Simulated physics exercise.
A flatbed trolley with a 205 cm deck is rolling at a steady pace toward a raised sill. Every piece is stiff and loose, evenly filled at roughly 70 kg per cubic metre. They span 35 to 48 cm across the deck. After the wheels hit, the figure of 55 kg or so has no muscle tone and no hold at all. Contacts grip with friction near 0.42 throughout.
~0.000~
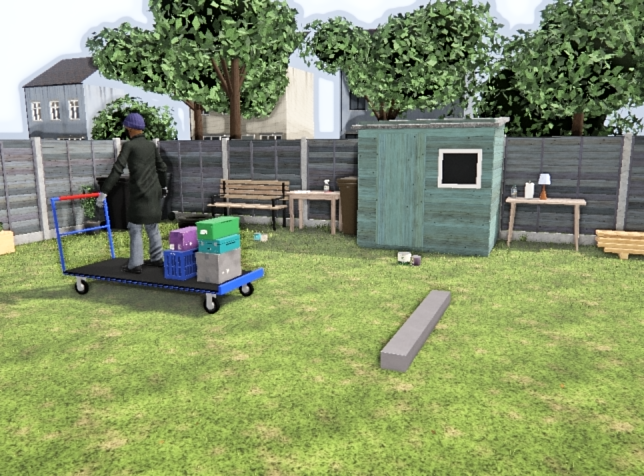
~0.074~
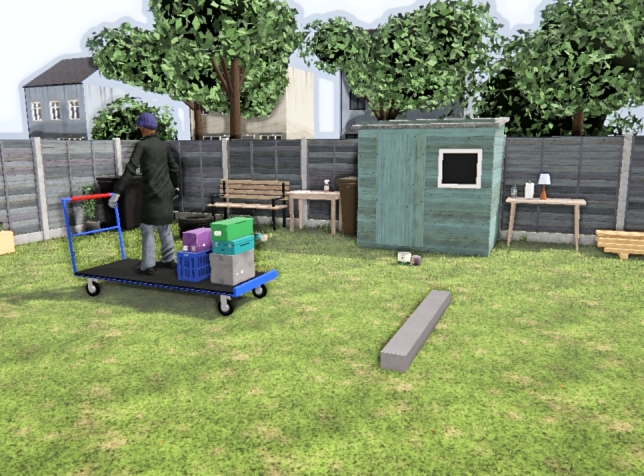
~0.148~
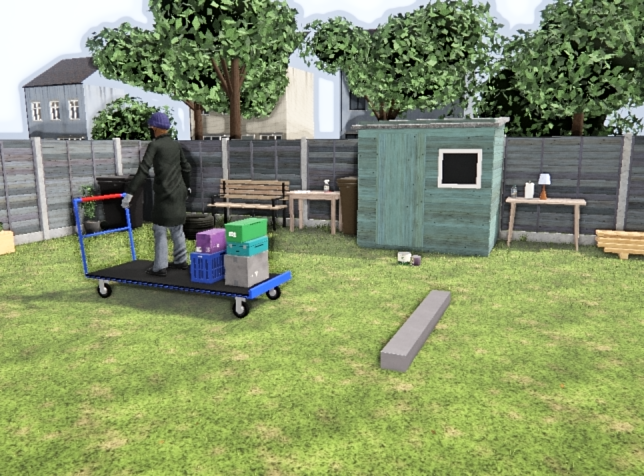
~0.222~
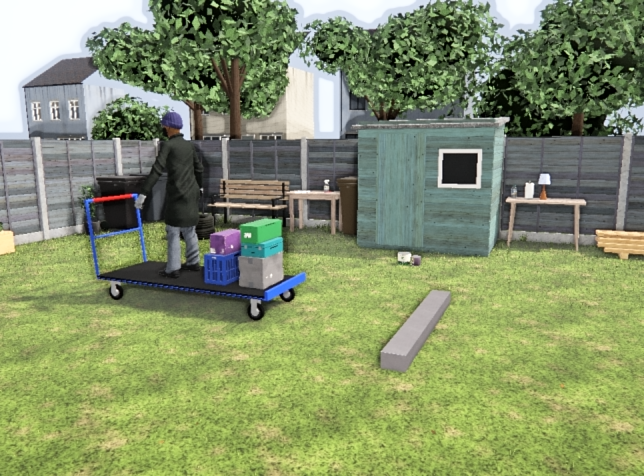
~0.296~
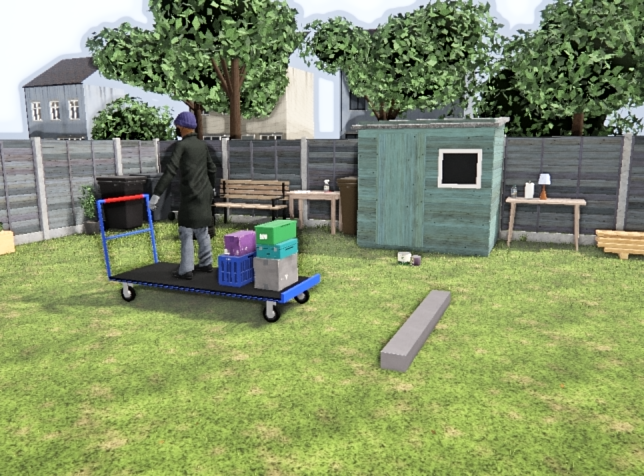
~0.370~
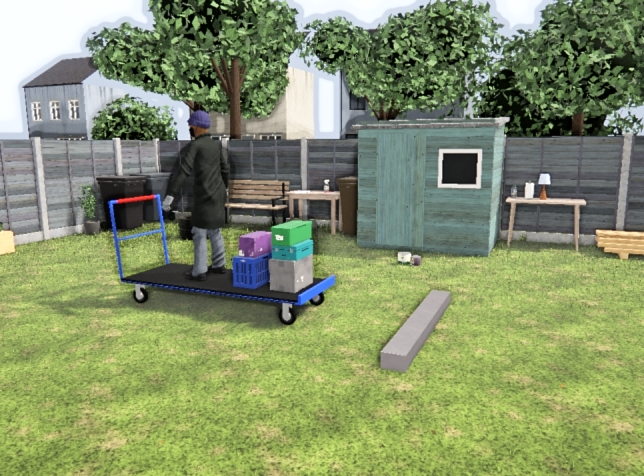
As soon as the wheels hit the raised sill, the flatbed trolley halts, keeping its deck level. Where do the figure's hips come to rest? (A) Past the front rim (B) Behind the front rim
The answer is A.
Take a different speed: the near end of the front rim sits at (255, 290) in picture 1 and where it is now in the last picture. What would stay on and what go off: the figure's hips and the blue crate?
Result: Hips kept; blue kept.
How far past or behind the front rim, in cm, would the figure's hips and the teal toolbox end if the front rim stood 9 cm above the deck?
With that rim, the hips stay 30 cm behind and teal finishes 80 cm past.
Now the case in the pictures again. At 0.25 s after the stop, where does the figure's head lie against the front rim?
Roughly 80 cm behind the front rim.
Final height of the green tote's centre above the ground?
10 cm.
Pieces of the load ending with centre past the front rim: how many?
All told, the number is 4.
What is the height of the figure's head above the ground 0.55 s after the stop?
Height: Approx. 100 cm above ground.
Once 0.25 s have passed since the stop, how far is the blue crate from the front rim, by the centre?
About 40 cm behind the rim.
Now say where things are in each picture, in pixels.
In the first picture, hips (146, 192), blue crate (187, 261), rim corner (220, 291); 182 cm short of the stop.
In the second picture, hips (158, 192), blue crate (200, 263), rim corner (235, 293); 165 cm short of the stop.
In the third picture, hips (171, 192), blue crate (213, 264), rim corner (250, 295); 148 cm short of the stop.
In the fourth picture, hips (183, 193), blue crate (227, 265), rim corner (266, 297); 132 cm short of the stop.
In the fifth picture, hips (197, 193), blue crate (241, 267), rim corner (282, 299); 115 cm short of the stop.
In the sixth picture, hips (210, 194), blue crate (255, 268), rim corner (299, 301); 98 cm short of the stop. Speed about 2.3 m/s.
The wheels strike at 0.80 s.
After 1.35 s the figure's hips are 16 cm behind the rim, near (405, 254) in the last picture's view.
After 1.80 s the figure's hips are 3 cm behind the rim, near (419, 257) in the last picture's view.
When all is still (4.4 s), past the rim, green tote, grey carton, purple carton, teal toolbox and the figure's hips; behind it, blue crate.
